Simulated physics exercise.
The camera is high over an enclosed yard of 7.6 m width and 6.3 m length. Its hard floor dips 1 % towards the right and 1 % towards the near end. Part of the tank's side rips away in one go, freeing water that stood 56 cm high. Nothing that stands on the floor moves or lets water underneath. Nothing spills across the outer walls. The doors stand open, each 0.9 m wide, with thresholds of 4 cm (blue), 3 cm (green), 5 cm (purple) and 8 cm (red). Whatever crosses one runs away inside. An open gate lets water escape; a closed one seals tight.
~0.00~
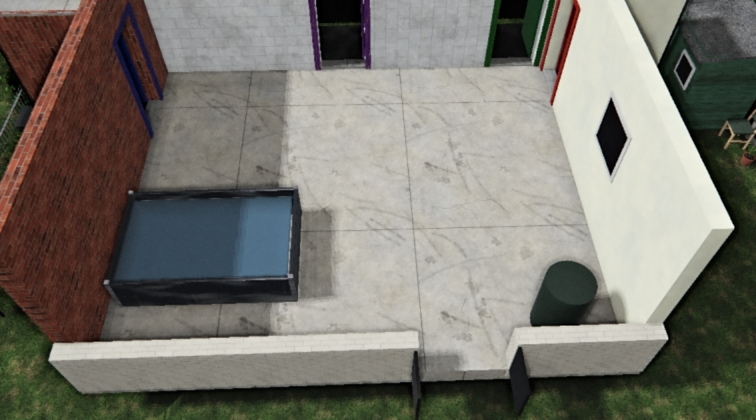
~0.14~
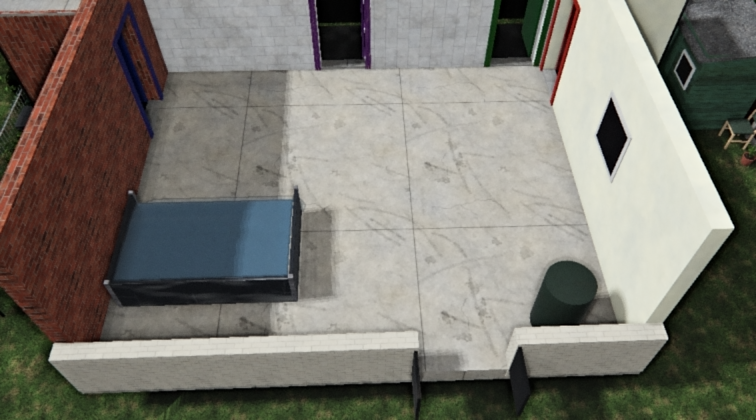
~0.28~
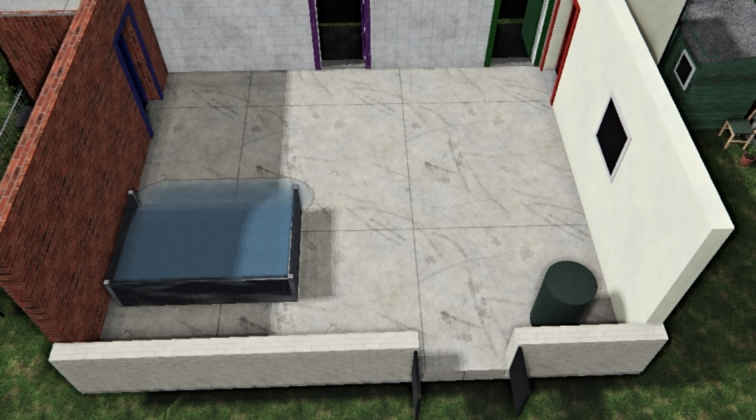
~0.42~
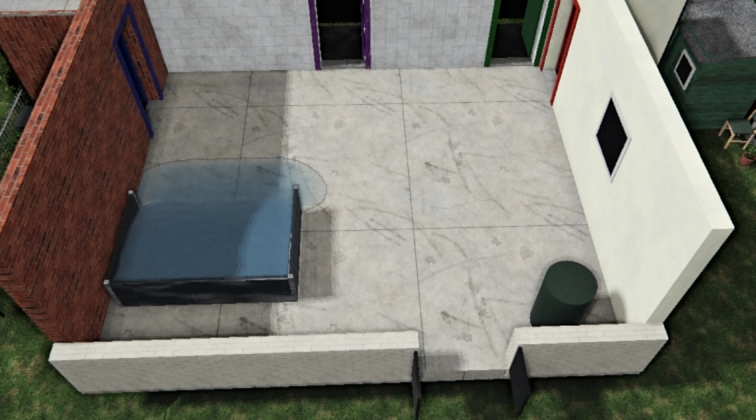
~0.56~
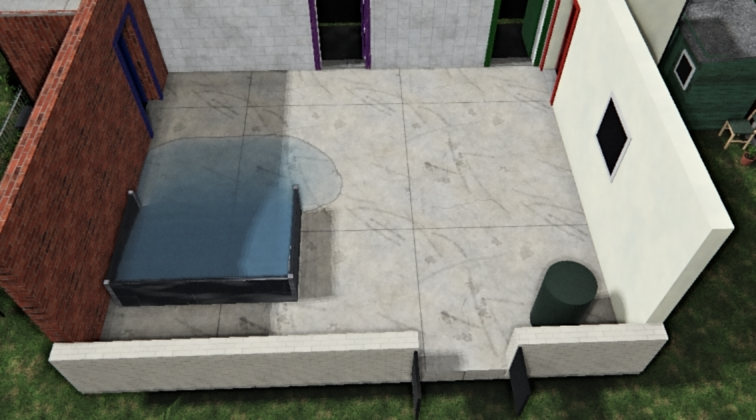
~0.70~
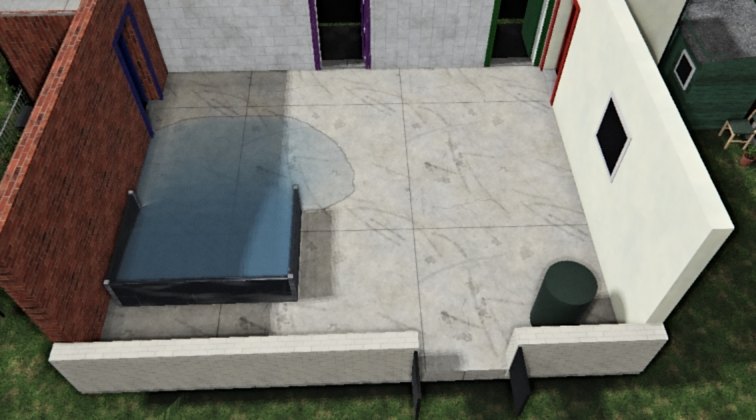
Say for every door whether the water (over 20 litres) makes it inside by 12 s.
Door by door: At the blue door it exceeds the limit; at the green door it goes over the limit; at the purple door it goes over the limit; at the red door it passes the limit.
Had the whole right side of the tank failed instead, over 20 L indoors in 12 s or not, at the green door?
Then: Green past it.
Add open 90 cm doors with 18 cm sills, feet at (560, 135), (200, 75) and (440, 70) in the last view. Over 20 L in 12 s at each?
In that order: Under, over, not over.
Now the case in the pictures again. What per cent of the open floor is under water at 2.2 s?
Near 35 per cent is wet.
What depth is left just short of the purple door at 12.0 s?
Roughly 0.5 cm deep.
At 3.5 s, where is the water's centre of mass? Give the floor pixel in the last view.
Around (268, 137).
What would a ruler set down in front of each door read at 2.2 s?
In cm: Blue 9, green 0, purple 16, red 0.
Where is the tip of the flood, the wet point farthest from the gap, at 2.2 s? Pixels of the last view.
At about (400, 73).
After 1.4 s water covers 30 % of the floor and is deepest (22 cm) near (273, 210); blue door 8 cm at the sill, 0 L in, green door not reached, purple door not reached, red door not reached.
After 2.2 s water covers 35 % of the floor and is deepest (35 cm) near (177, 77); blue door 9 cm at the sill, 6 L in, green door not reached, purple door 16 cm at the sill, 14 L in, red door not reached.
After 3.5 s water covers 45 % of the floor and is deepest (19 cm) near (185, 121); blue door 17 cm at the sill, 46 L in, green door 4 cm at the sill, 0 L in, purple door 11 cm at the sill, 64 L in, red door not reached.
After 7.0 s water covers 80 % of the floor and is deepest (13 cm) near (560, 134); blue door 4 cm at the sill, 123 L in, green door 8 cm at the sill, 19 L in, purple door 3 cm at the sill, 84 L in, red door 12 cm at the sill, 87 L in.
After 12.0 s water covers 70 % of the floor and is deepest (14 cm) near (624, 349); blue door 0 cm at the sill, 124 L in, green door 5 cm at the sill, 64 L in, purple door 1 cm at the sill, 84 L in, red door 6 cm at the sill, 98 L in.
